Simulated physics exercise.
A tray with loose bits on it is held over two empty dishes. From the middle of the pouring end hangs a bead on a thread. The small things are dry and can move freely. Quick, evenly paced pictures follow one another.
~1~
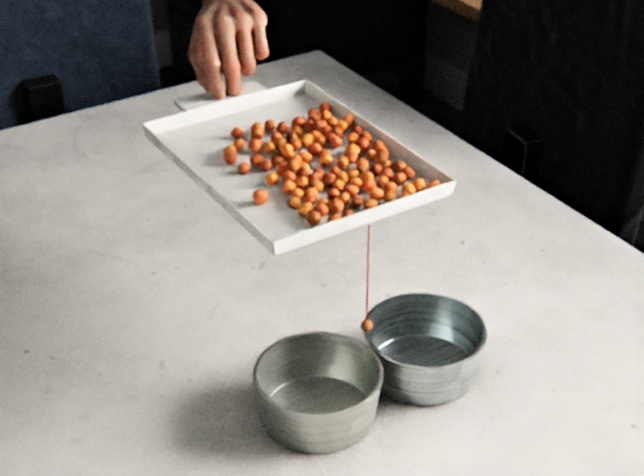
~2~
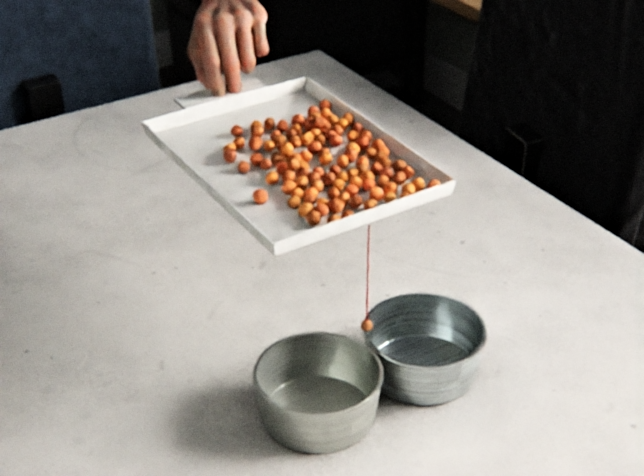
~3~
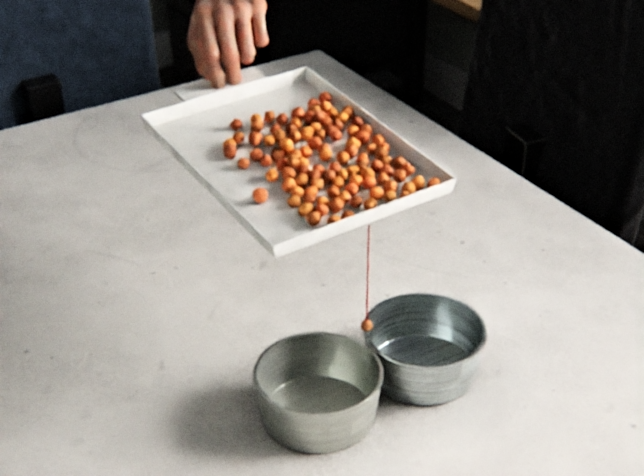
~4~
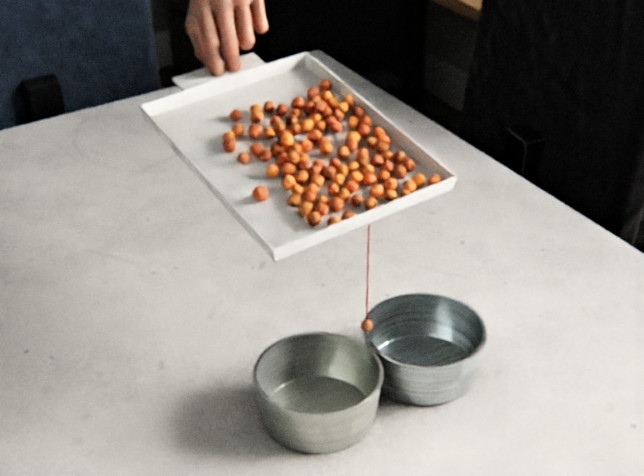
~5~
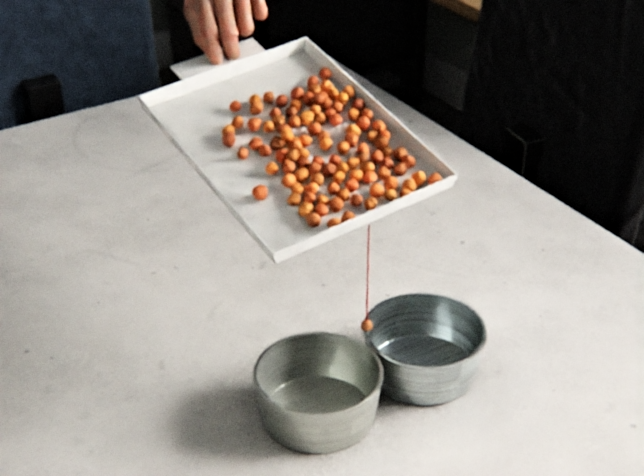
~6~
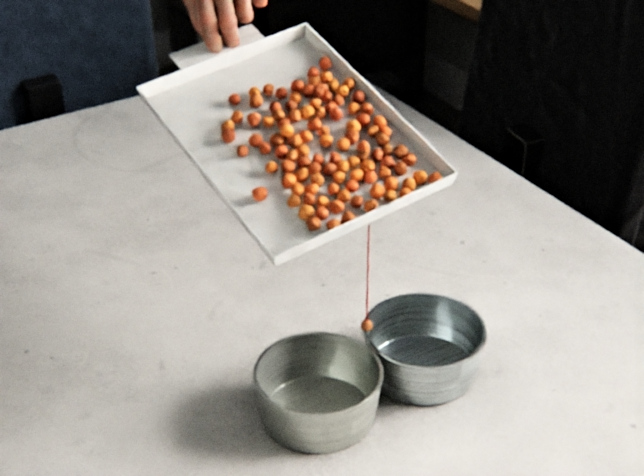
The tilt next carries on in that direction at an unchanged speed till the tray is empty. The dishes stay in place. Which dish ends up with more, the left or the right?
I expect the left-side dish to gain more.
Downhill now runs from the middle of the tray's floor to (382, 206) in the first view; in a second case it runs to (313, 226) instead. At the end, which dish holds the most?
Try 1: The right-side dish; try 2: The left-side dish.
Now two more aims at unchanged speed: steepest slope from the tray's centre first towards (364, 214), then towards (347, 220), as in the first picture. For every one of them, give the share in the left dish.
For the first it's near 10 %, for the second near 40 %.
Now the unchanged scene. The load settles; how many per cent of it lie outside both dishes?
That comes to some 20 per cent.
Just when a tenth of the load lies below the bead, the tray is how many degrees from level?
Angle reached: About 105°.
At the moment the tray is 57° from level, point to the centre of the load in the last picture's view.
(321, 183).
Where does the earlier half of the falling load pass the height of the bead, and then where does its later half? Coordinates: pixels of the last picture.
(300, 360), then (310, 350).
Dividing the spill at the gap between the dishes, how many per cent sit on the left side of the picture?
I'd say some 60 in a hundred.
Shortly afterwards, tray tipped steeply; all but a few on the tray; only a few in the left dish; only a few outside both.
Next, tray tipped right over; all but a few on the tray; only a few in the left dish; only a few outside both.
Some moments later, tray tipped past a quarter turn; the bulk in the left dish; near a quarter outside both.
In the end, tray tipped past a quarter turn; the bulk in the left dish; none at all in the right dish; near a quarter outside both.
